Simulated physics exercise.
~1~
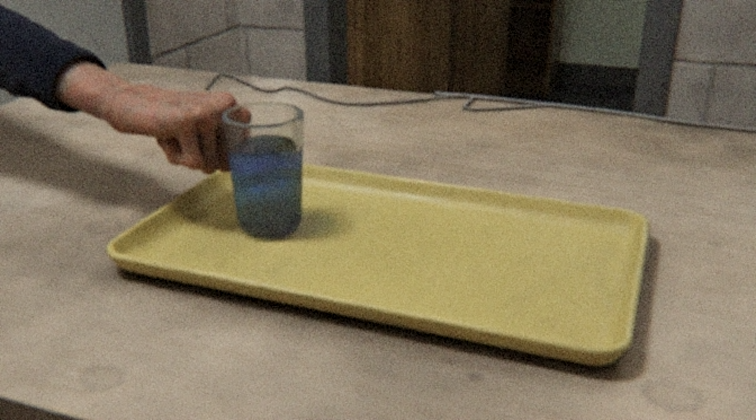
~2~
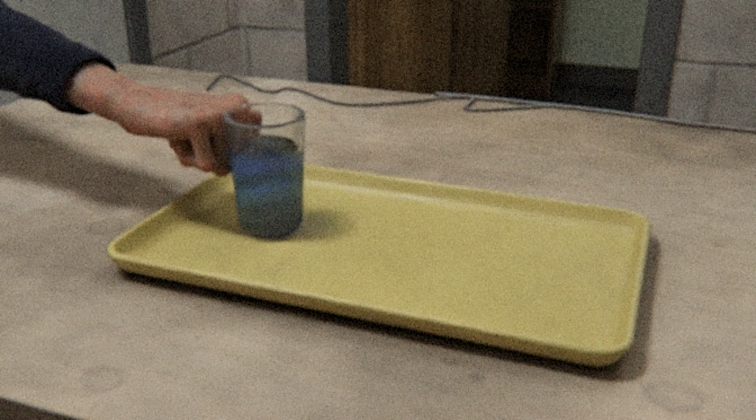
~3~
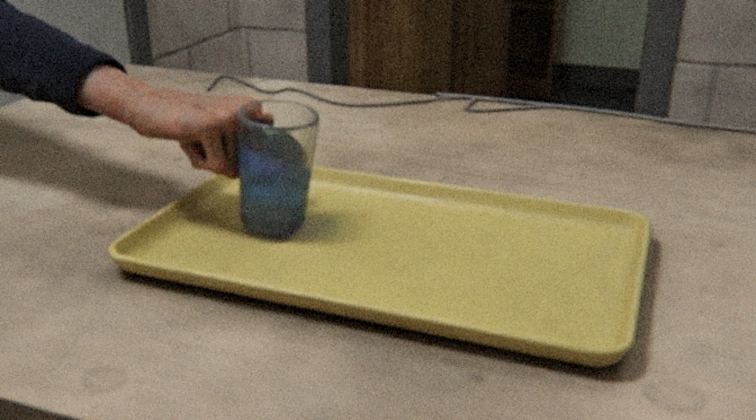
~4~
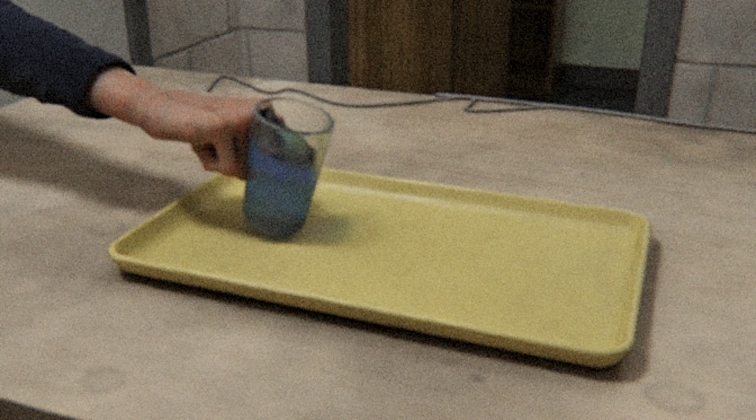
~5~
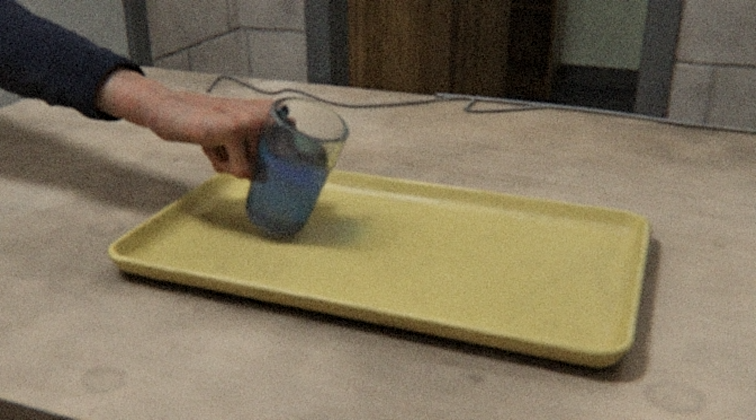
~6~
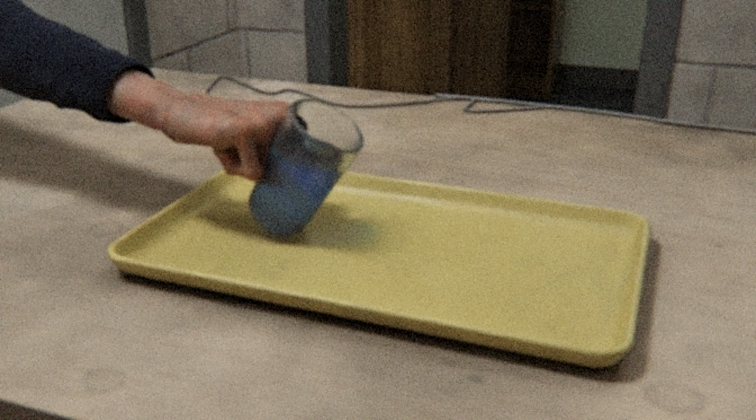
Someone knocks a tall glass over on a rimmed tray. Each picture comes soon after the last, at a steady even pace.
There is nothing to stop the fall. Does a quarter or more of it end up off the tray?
Yes, most likely the tray will catch under three quarters.
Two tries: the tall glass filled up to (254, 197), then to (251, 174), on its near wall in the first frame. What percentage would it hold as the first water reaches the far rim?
Roughly 45 per cent, then roughly 50 per cent.
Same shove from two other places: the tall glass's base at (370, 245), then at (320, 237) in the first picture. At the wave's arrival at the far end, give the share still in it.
75 % and 65 %.
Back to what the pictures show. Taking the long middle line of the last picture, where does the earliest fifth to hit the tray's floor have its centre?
Landing point: About (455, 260).
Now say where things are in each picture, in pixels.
In the first frame, tilt 0°; right rim (297, 120); surface from (240, 139) to (298, 147); the tray's far rim is at (638, 275); the tray is clear ahead.
In the second frame, tilt 0°; right rim (299, 121); surface from (241, 140) to (299, 148).
In the third frame, tilt 7°; right rim (313, 125); surface from (252, 120) to (301, 152).
In the fourth frame, tilt 15°; right rim (328, 130); surface from (265, 108) to (318, 157).
In the fifth frame, tilt 22°; right rim (343, 139); surface from (272, 137) to (332, 158).
In the sixth frame, tilt 31°; right rim (357, 149); surface from (276, 150) to (344, 157).
A moment on, the tall glass lies on its side and 83 per cent is in the glass, 13 on the tray and 4 above or beyond its rim.
Next, the tall glass lies on its side and 43 per cent is in the glass, 52 on the tray and 4 above or beyond its rim.
Then the tall glass lies on its side and 24 per cent is in the glass, 57 on the tray and 18 above or beyond its rim.
Later the tall glass lies on its side and 14 per cent is in the glass, 51 on the tray and 35 above or beyond its rim.
In the end 65 per cent is held by tray and glass, 35 is off the tray.
